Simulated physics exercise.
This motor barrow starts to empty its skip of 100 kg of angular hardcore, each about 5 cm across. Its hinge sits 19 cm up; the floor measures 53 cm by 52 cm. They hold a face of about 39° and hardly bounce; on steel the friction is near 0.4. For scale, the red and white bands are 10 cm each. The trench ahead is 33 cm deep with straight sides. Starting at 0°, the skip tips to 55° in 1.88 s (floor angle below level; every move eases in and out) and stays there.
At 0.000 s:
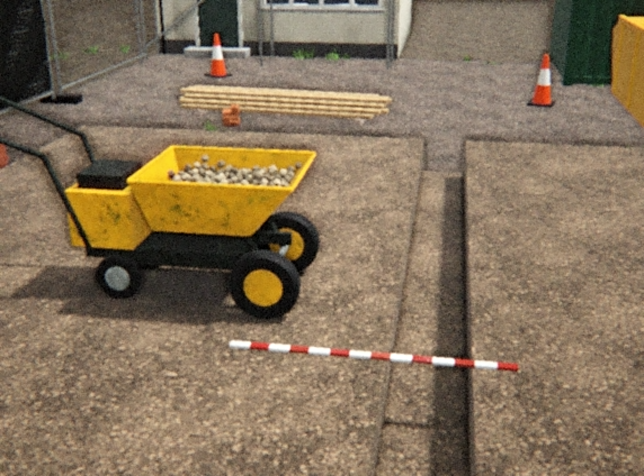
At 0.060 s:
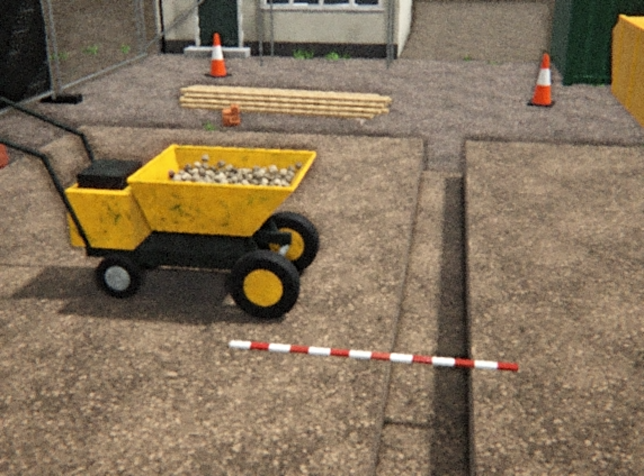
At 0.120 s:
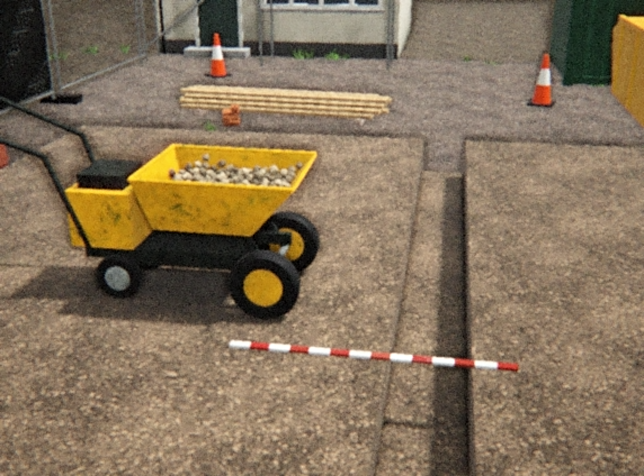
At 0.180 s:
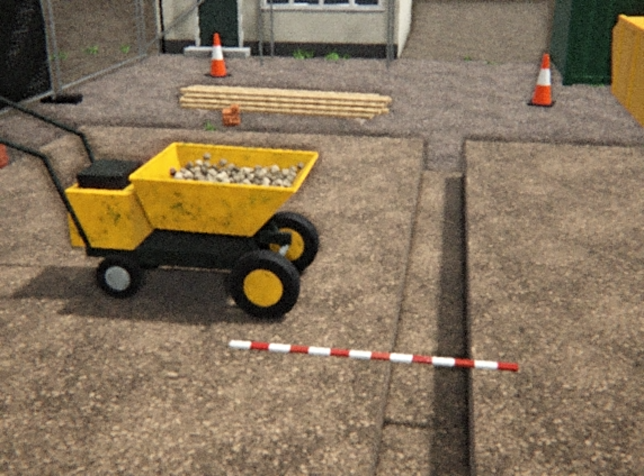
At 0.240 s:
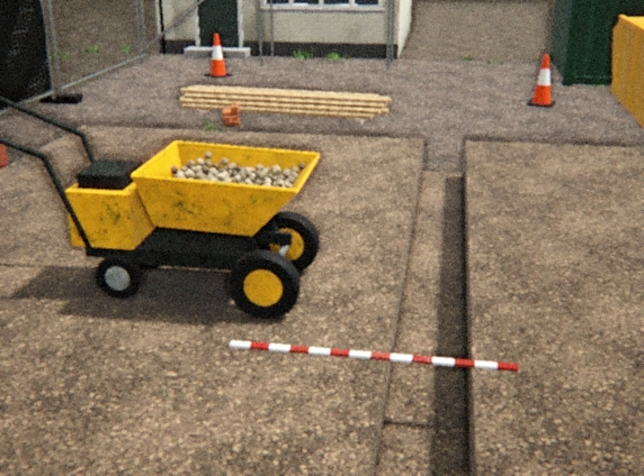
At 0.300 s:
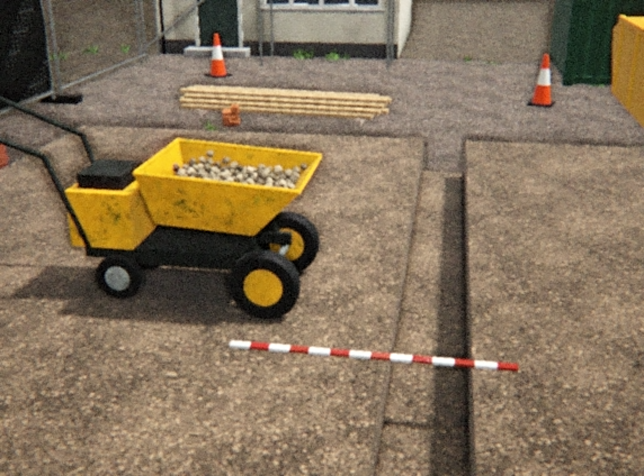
The yellow skip of a small barrow loaded with stones stayed level at first, then tilted very slightly forward to the right, while its wheels stayed put near a red and white pole and a trench.
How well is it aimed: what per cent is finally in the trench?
Close to 1 in a hundred.
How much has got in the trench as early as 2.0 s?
Some 0 per cent.
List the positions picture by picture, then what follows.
The first picture shows lip at (292, 190), floor tilted 0°, highest stones at (236, 170).
The second picture shows lip at (292, 190), floor tilted 0°, highest stones at (236, 170); the stones move at 0.0 m/s on average.
The third picture shows lip at (293, 190), floor tilted 1°, highest stones at (237, 170); the stones move at 0.1 m/s on average.
The fourth picture shows lip at (295, 191), floor tilted 1°, highest stones at (238, 169); the stones move at 0.1 m/s on average.
The fifth picture shows lip at (297, 191), floor tilted 2°, highest stones at (234, 167); the stones move at 0.2 m/s on average.
In the sixth picture, the skip is at 4°, its lip at (299, 192); the top of the load is at (212, 166); the stones move at 0.2 m/s on average.
After 1.4 s the floor is at 46°; 100 % in the skip; the foremost stones are at (344, 226).
After 2.0 s the floor is at 55°; 100 % in the skip; the foremost stones are at (372, 237).
After 2.3 s the floor is at 55°; 99 % in the skip, 1 % short of the trench; the foremost stones are at (397, 286).
After 4.3 s the floor is at 55°; 98 % in the skip, 1 % short of the trench, 1 % in the trench; the foremost stones are at (430, 338).
